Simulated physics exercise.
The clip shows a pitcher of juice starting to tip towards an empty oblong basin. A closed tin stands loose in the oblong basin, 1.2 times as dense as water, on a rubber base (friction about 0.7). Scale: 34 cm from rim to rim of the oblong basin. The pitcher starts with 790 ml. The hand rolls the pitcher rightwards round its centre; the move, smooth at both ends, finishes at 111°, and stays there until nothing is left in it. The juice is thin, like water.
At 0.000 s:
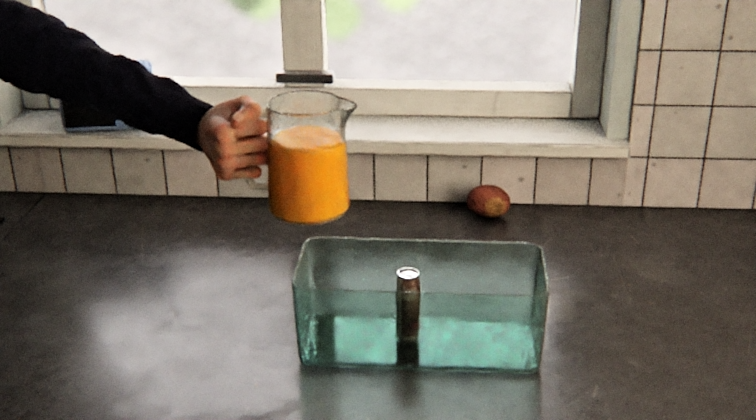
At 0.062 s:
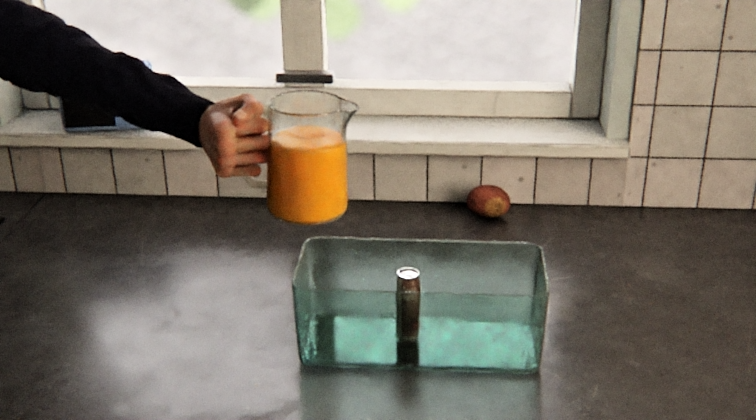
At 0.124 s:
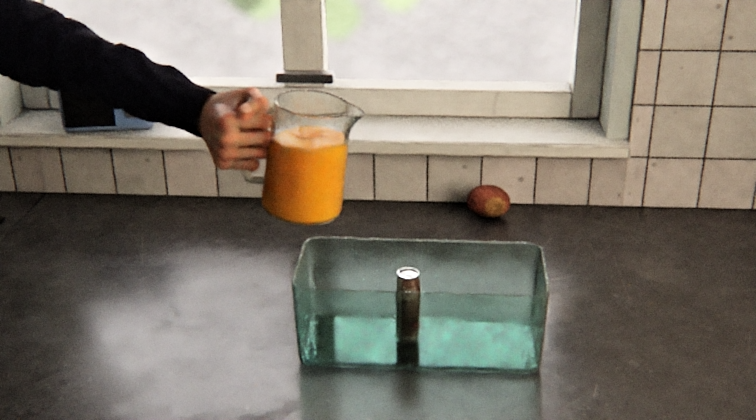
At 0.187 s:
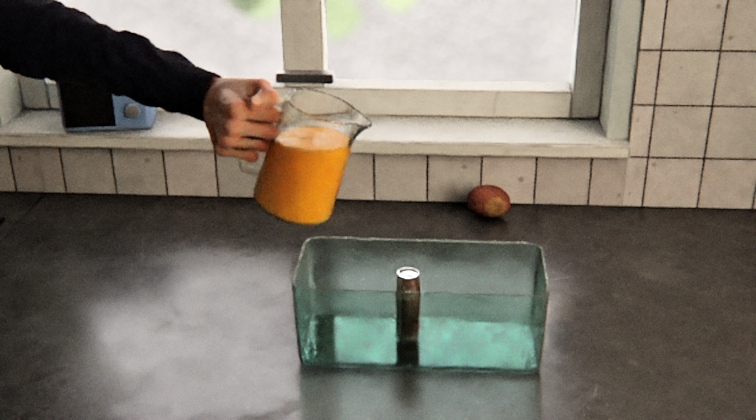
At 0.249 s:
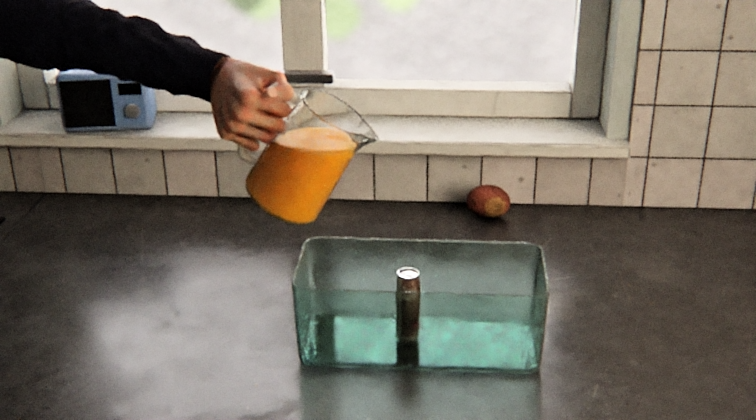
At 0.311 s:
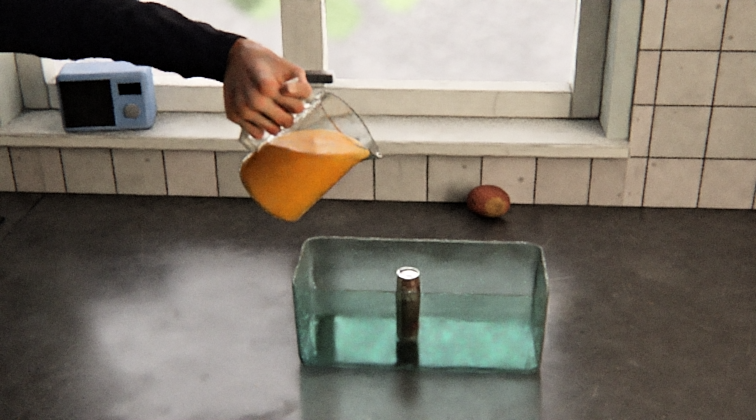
A dark grey kitchen counter stands before a white-framed window and a strip of pale tiles, seen from slightly above by a still camera. A green-tinted, clear oblong basin holds a small upright brown tin, with a reddish fruit behind it and a blue device on the sill. A dark-sleeved hand holding a glass pitcher of orange juice rolls it rightwards, slowly at first, then more steeply.
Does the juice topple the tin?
It keeps standing.
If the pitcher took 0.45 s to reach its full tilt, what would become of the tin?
The tin stays up.
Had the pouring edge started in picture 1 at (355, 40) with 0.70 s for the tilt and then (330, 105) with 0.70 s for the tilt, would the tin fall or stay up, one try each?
First it keeps standing; then it topples.
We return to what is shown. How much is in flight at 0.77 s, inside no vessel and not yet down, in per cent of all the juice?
About 20 per cent.
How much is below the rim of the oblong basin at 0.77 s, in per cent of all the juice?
Some 60 per cent.
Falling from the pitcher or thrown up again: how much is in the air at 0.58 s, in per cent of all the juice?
About 22 per cent.
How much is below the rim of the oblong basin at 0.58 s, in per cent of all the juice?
Near 8 in a hundred.
After 0.58 s the tilt is 103° and 70 per cent is still to pour; the tin stands where it began.
After 0.77 s the tilt is 111° and 21 per cent is still to pour; the tin stands where it began.
After 0.98 s the tilt is 111° and 4 per cent is still to pour; the tin stands where it began.
After 1.20 s the tilt is 111° and 0 per cent is still to pour; the tin stands where it began.
In the end the tin stands where it began.
